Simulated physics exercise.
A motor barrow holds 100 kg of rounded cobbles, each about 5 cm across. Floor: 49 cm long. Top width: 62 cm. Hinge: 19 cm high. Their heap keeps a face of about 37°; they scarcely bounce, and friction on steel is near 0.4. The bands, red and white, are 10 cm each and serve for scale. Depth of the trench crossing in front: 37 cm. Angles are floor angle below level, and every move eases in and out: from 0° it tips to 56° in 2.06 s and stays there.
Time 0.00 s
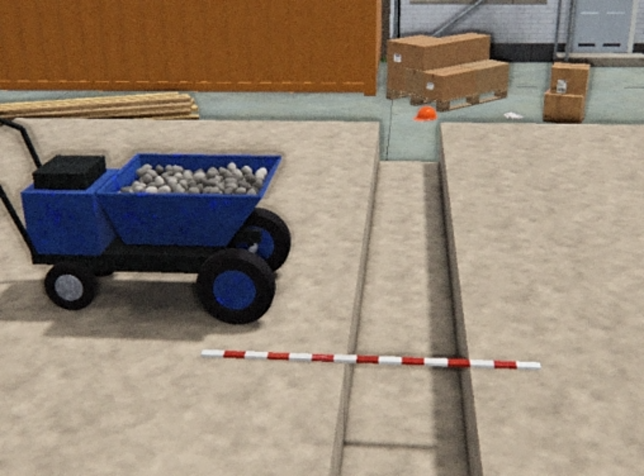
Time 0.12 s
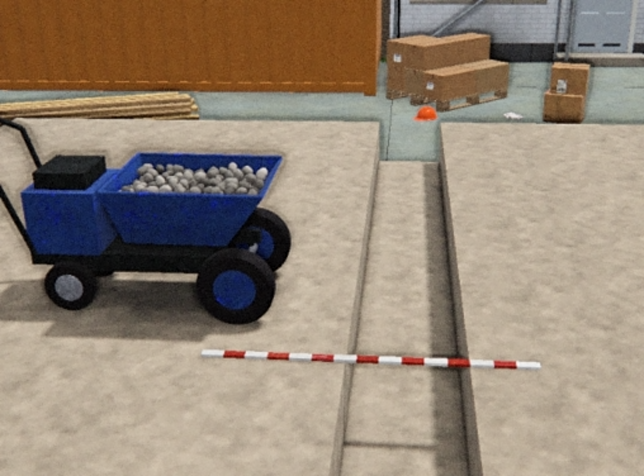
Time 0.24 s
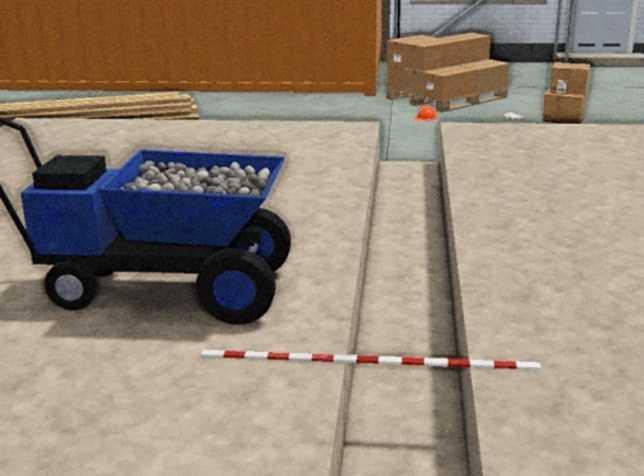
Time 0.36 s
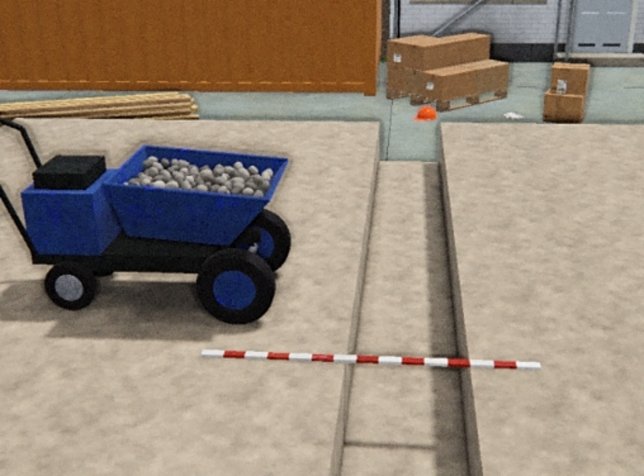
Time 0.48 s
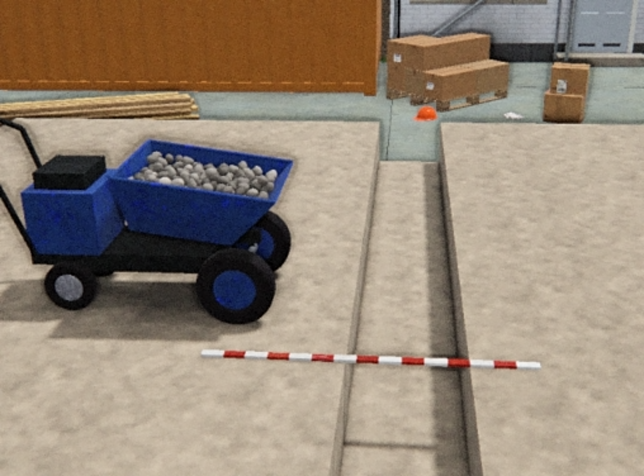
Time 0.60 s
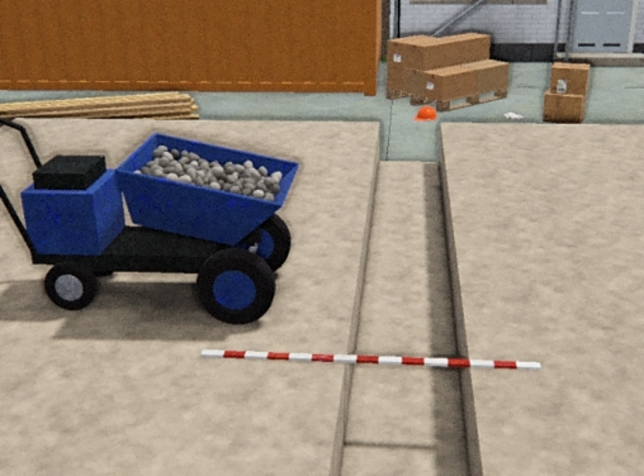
In a yard beside a trench, a blue motor barrow's stone-filled skip slowly tilts rightward.
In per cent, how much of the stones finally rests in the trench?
Roughly 45 per cent of them.
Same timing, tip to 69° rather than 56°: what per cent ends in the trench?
Some 100% would finish there.
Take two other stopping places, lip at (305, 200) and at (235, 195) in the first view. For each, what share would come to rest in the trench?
Roughly 50 per cent, then 25 per cent.
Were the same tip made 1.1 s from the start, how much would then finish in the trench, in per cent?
Then some 50 per cent would.
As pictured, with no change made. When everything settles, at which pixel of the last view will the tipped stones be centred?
The tipped stones centre close to (396, 364).
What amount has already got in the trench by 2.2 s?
Some 15 per cent of the load by that point.
After 1.5 s the floor is at 47°; 100 % in the skip; the foremost stones are at (322, 225).
After 2.2 s the floor is at 56°; 83 % in the skip, 3 % short of the trench, 15 % in the trench; the foremost stones are at (404, 362).
After 2.5 s the floor is at 56°; 69 % in the skip, 4 % short of the trench, 28 % in the trench; the foremost stones are at (448, 367).
After 4.5 s the floor is at 56°; 54 % in the skip, 1 % short of the trench, 45 % in the trench; the foremost stones are at (455, 371).
